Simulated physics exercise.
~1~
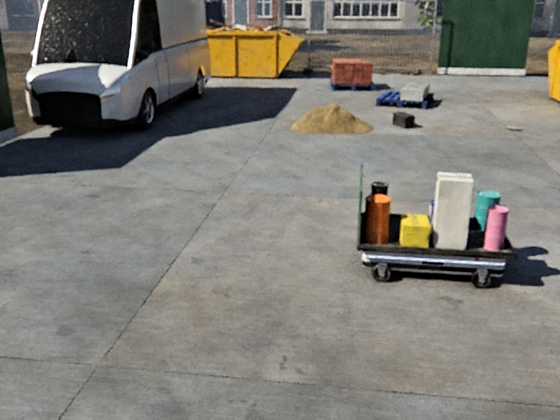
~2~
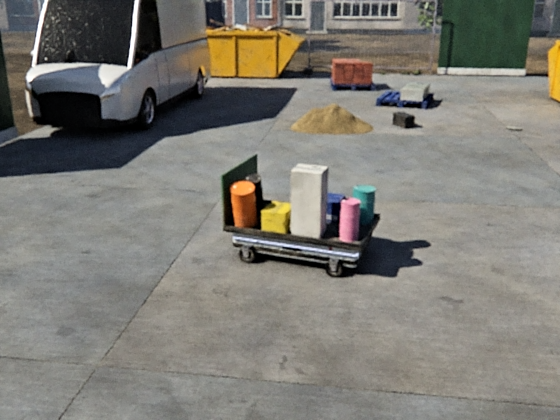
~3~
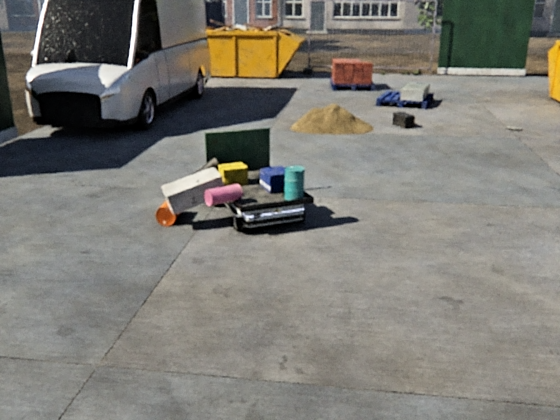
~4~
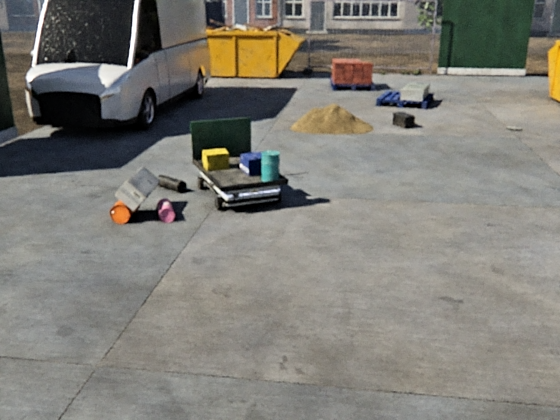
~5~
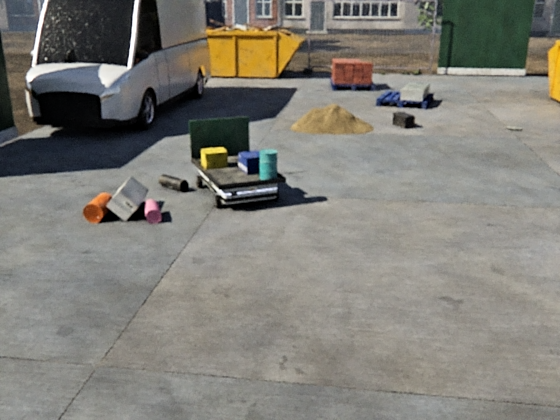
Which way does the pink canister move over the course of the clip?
The pink canister moves to the left, first riding on the cart and then falling off to lie on the ground to the left of it.
